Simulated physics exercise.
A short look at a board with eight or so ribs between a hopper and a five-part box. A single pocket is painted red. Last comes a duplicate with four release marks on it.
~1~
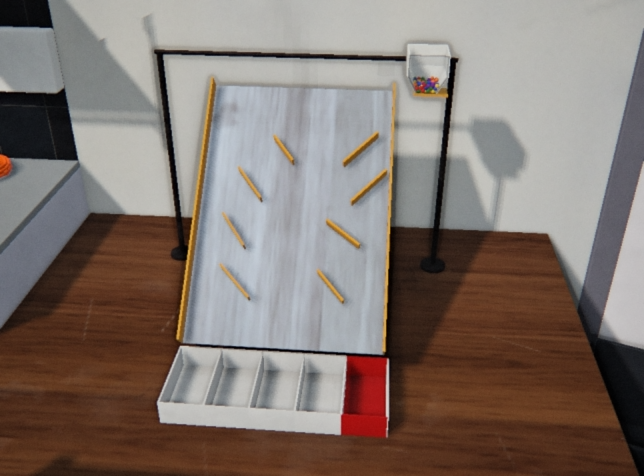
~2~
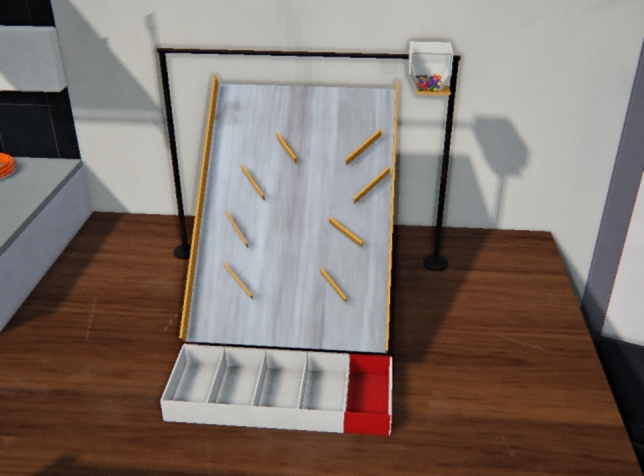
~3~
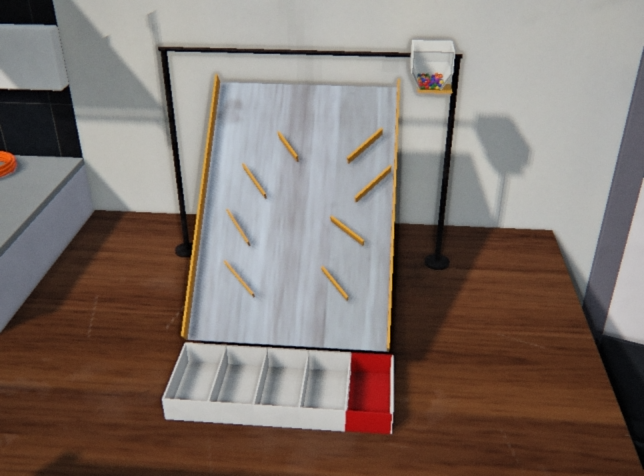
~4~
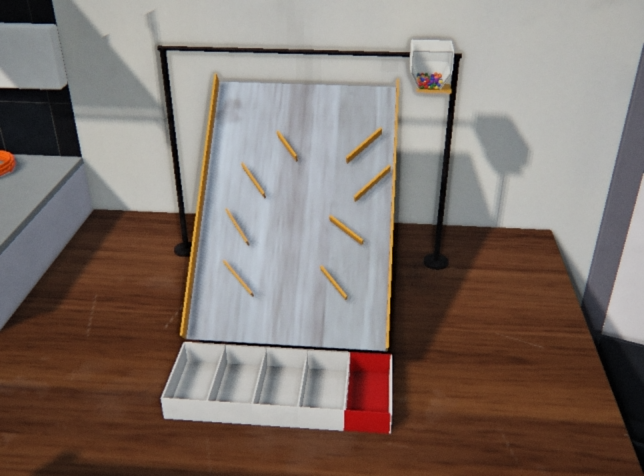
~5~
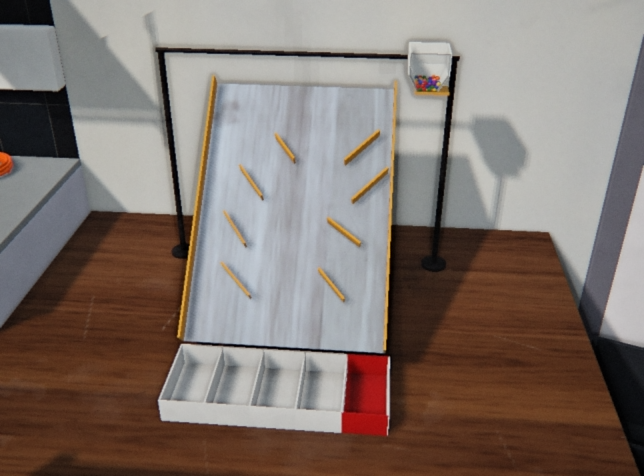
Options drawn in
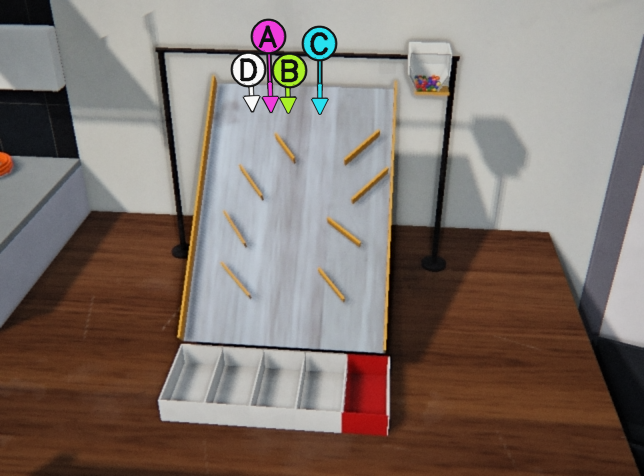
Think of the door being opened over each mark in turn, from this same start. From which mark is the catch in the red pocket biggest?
B is best.
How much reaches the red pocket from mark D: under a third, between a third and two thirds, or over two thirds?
Under a third.
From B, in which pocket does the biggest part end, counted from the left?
The fifth from the left.
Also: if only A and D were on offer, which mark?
A it is.
On the marked copy, mark A meets the board at (270, 106); mark B meets the board at (288, 107); mark C meets the board at (319, 108); mark D meets the board at (252, 105).
If A is chosen, about a quarter in the red pocket, about two thirds in other pockets, a small part outside the box.
If B is chosen, about half in the red pocket, about a third in other pockets, a small part outside the box.
If C is chosen, a small part in the red pocket, most in other pockets, a small part outside the box.
If D is chosen, a small part in the red pocket, most in other pockets, a small part outside the box.
